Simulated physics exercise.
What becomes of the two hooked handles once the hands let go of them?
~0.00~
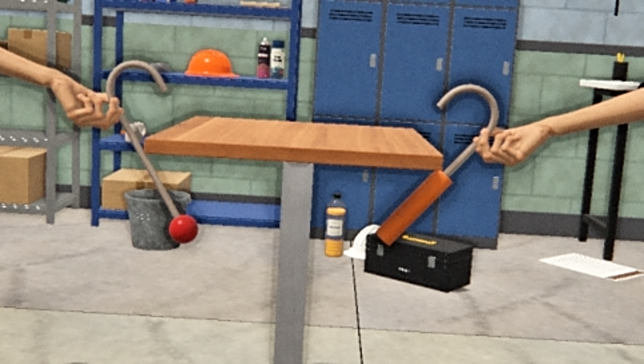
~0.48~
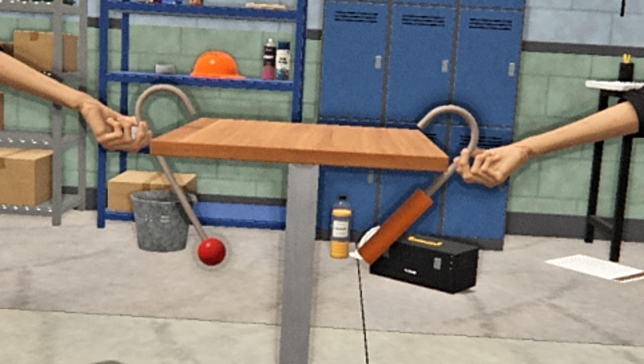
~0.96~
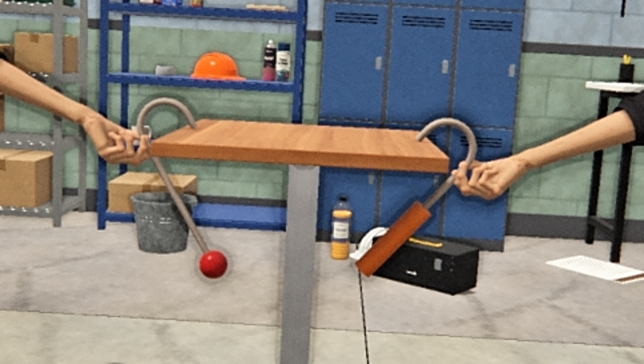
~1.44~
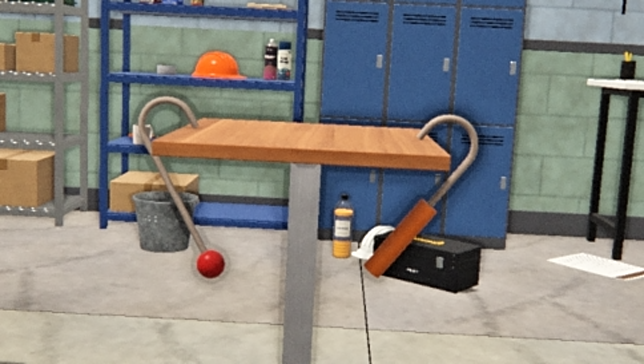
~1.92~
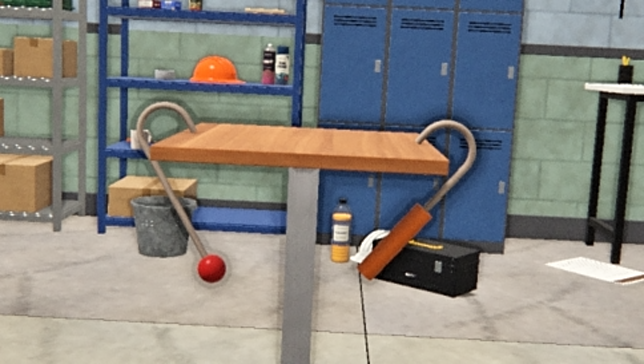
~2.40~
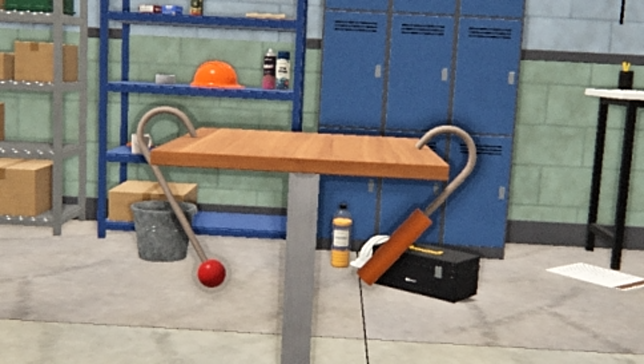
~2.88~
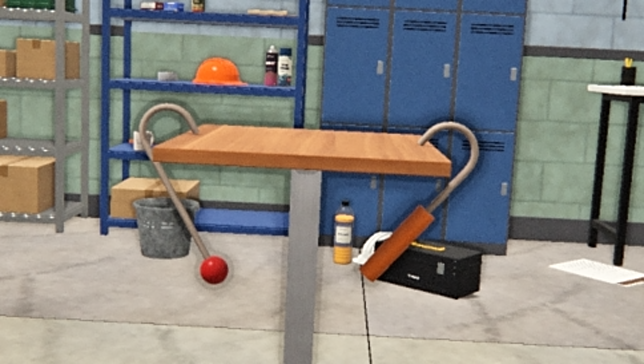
Both stay in place. The one with the red ball remains hooked on the left edge of the table, and the one with the orange end remains hooked on the right edge.
